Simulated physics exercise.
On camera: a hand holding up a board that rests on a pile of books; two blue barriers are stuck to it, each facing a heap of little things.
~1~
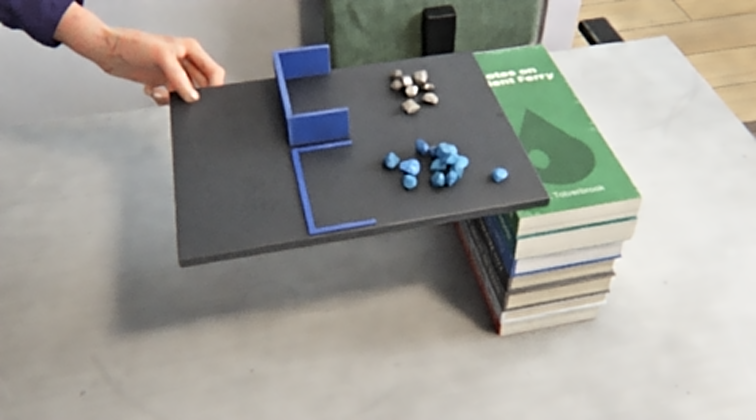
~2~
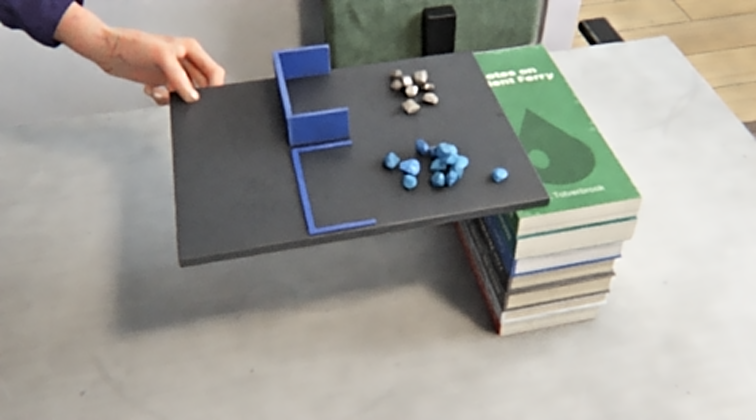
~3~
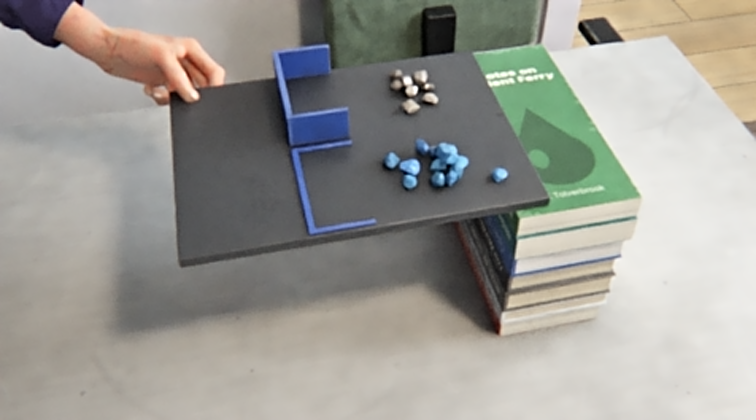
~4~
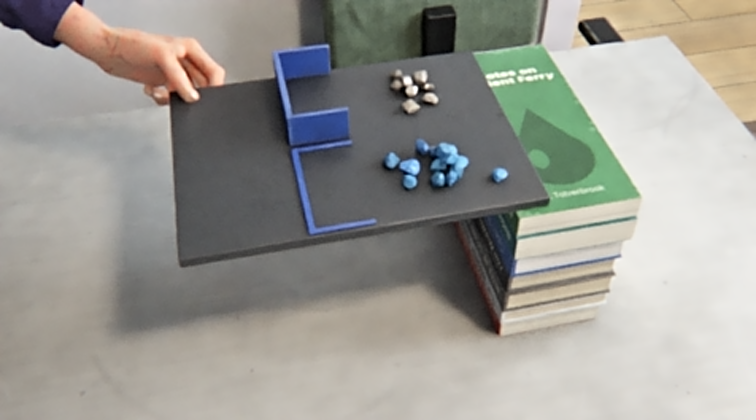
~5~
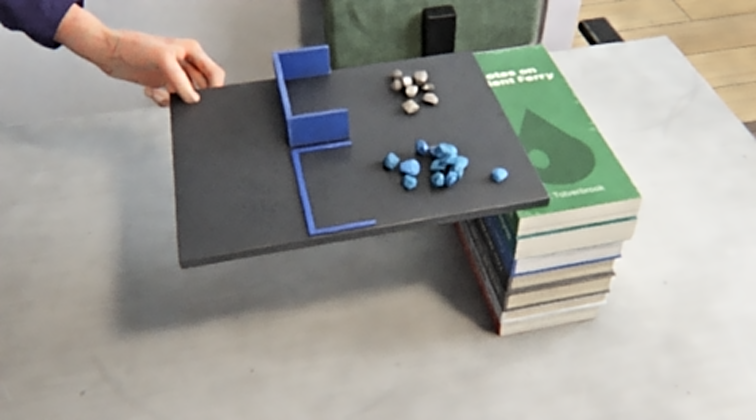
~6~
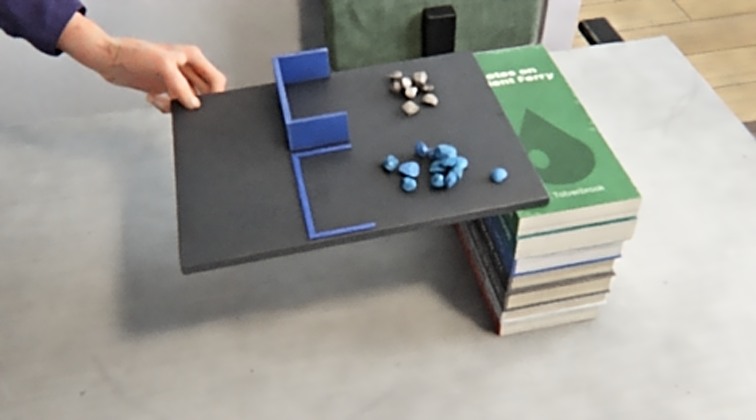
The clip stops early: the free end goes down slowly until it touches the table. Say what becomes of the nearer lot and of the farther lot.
In the end the nearer lot gets over its bar, and the farther lot is stopped by its bar.
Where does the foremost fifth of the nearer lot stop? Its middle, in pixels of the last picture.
Around (104, 319).
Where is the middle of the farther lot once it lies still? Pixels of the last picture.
Near (330, 181).
Then, 0.44 s past the last view, board sloping at 13°; nearer lot where it was; farther lot where it was.
Then, 1.00 s past the last view, board sloping at 27°; nearer lot on its way down; farther lot where it was.
Then, 1.60 s past the last view, board sloping at 40°; nearer lot most past its bar; farther lot has reached its bar.
Finally, board resting at 40°; nearer lot nearly all past its bar; farther lot gathered behind its bar.
